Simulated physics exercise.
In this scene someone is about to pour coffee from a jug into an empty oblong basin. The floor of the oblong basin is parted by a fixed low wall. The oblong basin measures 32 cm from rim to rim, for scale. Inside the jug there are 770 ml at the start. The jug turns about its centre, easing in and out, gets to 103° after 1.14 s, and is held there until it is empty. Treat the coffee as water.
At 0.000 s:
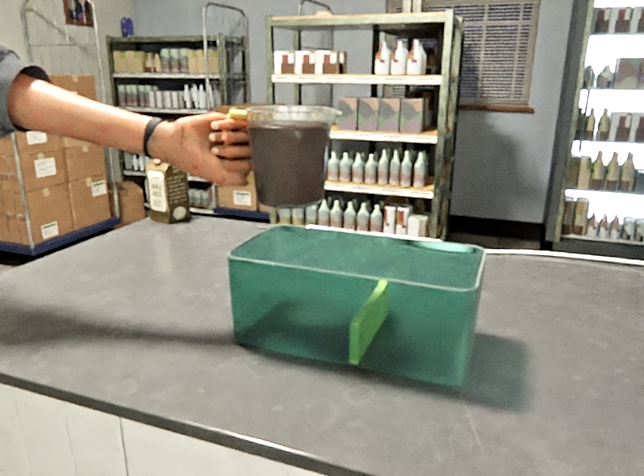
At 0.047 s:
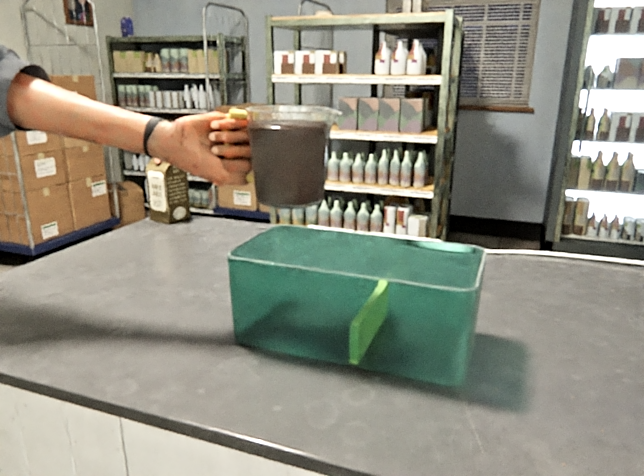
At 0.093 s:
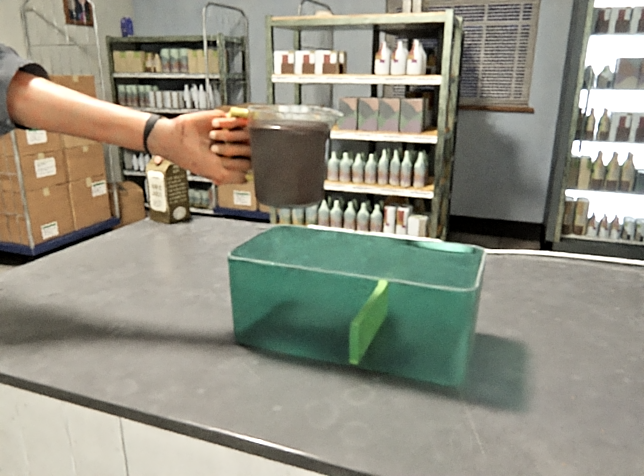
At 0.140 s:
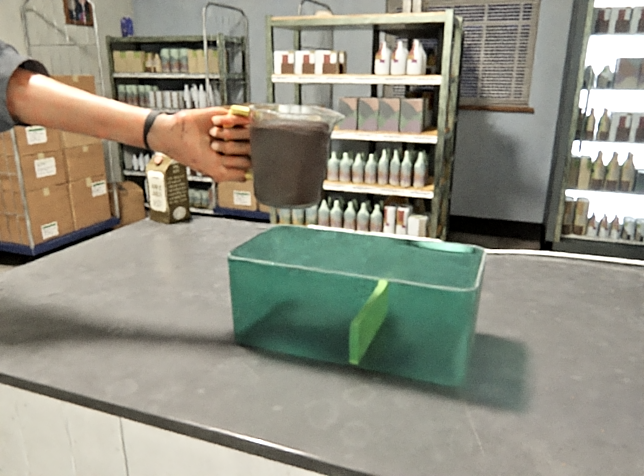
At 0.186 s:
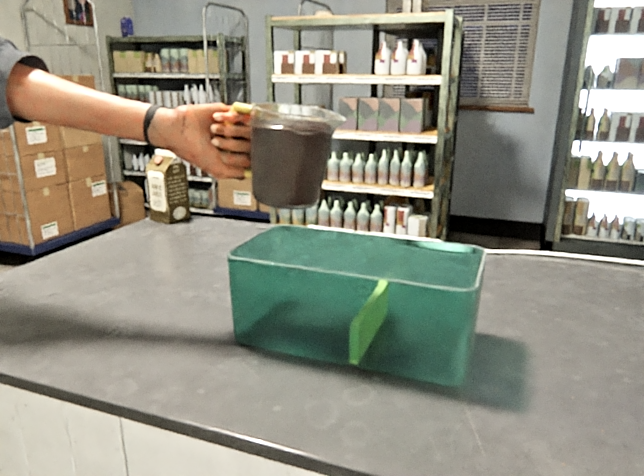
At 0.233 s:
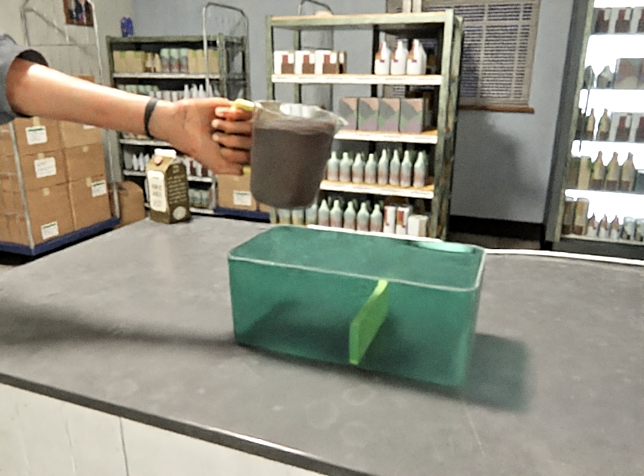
The clip shows a hand holding a clear jug of dark liquid above a green oblong basin on a grey counter, with stocked shelves behind. The hand keeps the jug nearly still, then tilts it slightly to the right.
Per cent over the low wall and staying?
74 per cent.
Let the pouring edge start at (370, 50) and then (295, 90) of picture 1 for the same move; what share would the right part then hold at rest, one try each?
Roughly 90 per cent the first time and 5 per cent the second.
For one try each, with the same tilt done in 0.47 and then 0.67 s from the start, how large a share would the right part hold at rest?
Try 1: Approx. 60 %; try 2: Approx. 65 %.
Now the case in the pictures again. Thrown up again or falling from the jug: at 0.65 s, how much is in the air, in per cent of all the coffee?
At that moment, about 14 percent.
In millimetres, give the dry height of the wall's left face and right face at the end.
Left about 50 mm, while the right is about 28 mm.
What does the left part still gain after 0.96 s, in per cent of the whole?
Difference: Approx. 22 %.
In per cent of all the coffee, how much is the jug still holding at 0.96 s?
Share remaining: Approx. 28 %.
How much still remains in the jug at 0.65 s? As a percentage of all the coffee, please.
I reckon about 80 in a hundred is still held.
By 0.65 s the tilt is 63° and 80 per cent is still to pour, 0 is left of the wall and 5 right of it.
By 0.96 s the tilt is 97° and 27 per cent is still to pour, 4 is left of the wall and 52 right of it.
By 1.29 s the tilt is 103° and 2 per cent is still to pour, 21 is left of the wall and 74 right of it.
By 1.64 s the tilt is 103° and 0 per cent is still to pour, 25 is left of the wall and 74 right of it.
At rest 25 per cent lies left of the wall, 74 right of it and 1 outside.
